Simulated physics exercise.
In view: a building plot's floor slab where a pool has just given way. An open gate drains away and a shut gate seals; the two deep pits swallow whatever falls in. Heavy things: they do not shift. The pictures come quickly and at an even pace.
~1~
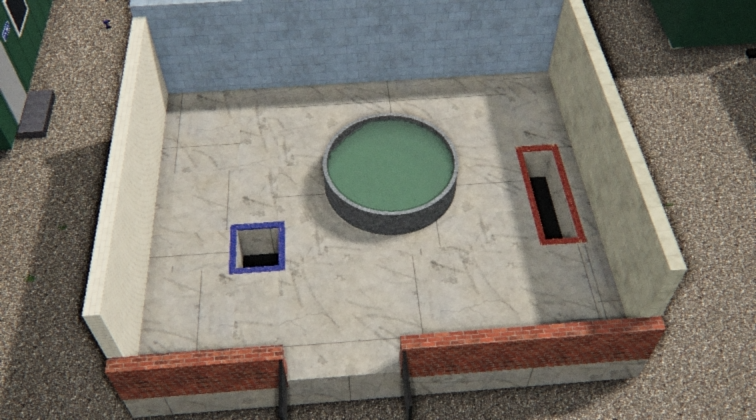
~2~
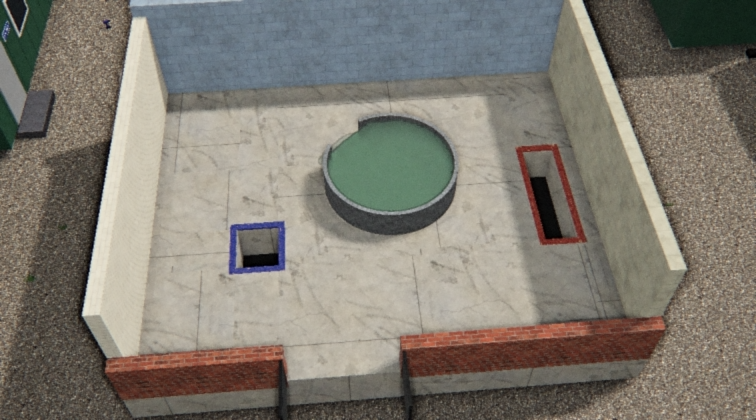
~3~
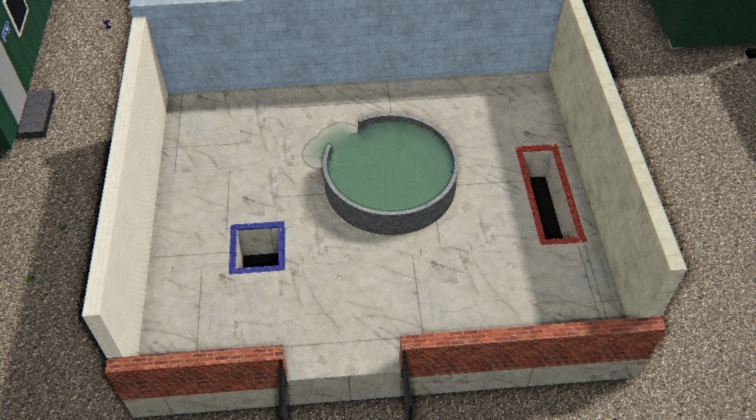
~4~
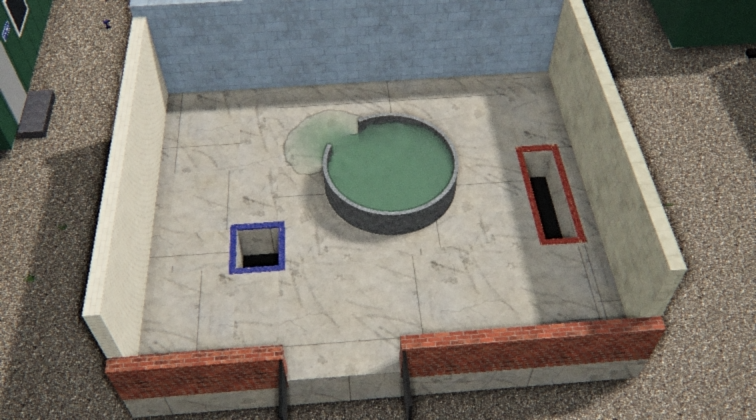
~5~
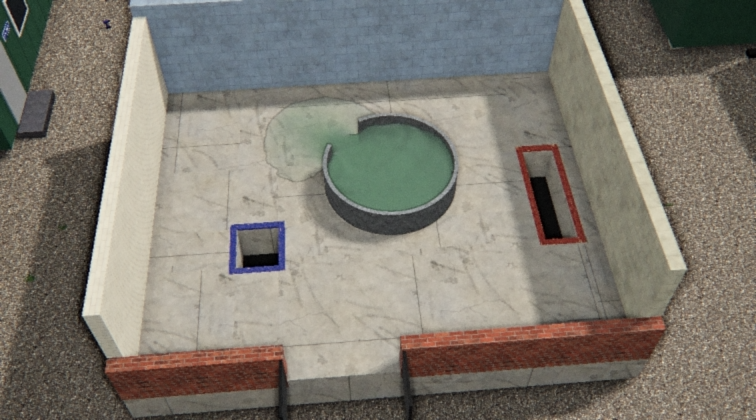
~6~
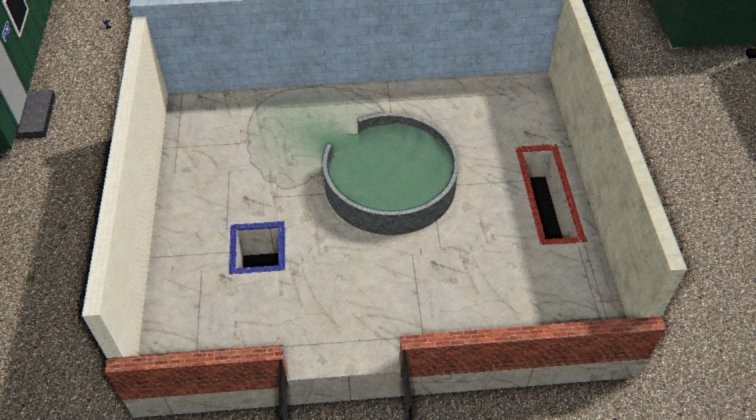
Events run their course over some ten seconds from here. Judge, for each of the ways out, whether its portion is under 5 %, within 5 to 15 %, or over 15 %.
Outcome: The gate gets shy of five per cent. The red pit gets shy of five per cent. The blue pit gets five to fifteen per cent.
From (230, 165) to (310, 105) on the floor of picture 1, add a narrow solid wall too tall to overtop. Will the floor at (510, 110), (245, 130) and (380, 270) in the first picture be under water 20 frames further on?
Going one after another, I'd say reached by the flood, then reached by the flood, then kept clear of the flood.
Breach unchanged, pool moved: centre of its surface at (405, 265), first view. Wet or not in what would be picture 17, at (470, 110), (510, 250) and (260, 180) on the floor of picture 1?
Spot 1 unwetted, spot 2 unwetted, spot 3 wetted.
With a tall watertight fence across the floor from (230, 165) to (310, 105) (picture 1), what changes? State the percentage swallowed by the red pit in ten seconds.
The red pit takes 8 per cent.
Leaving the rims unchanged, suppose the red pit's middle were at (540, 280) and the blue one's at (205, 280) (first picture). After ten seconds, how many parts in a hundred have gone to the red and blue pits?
Red 0 %; blue 14 %.
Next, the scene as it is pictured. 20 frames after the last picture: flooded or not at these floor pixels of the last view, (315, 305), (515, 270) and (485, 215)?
Spared, spared, spared.
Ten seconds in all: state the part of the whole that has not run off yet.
That works out to about 90 per cent.
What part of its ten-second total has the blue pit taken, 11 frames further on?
Approximately 0 per cent.
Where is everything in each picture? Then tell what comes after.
In the first frame, the round pool at (391, 164) is whole and still.
In the second frame, the front is at a hidden place, out from the gap on the round pool's far side.
In the third frame, the front is at (307, 153), out from the gap on the round pool's far side.
In the fourth frame, water pours out on the round pool's far side and has run to (308, 120).
In the fifth frame, the front is at (293, 107), out from the gap on the round pool's far side.
In the sixth frame, the front is at (267, 102), out from the gap on the round pool's far side.
A moment on, water covers 15 % of the floor; the gate 0 %, the red pit 0 %, the blue pit 0 %.
Next, water covers 20 % of the floor; the gate 0 %, the red pit 0 %, the blue pit 0 %.
Then, water covers 30 % of the floor; the gate 0 %, the red pit 0 %, the blue pit 0 %.
Later, water covers 55 % of the floor; the gate 0 %, the red pit 0 %, the blue pit 3 %.
In the end, water covers 75 % of the floor; the gate 2 %, the red pit 1 %, the blue pit 8 %.
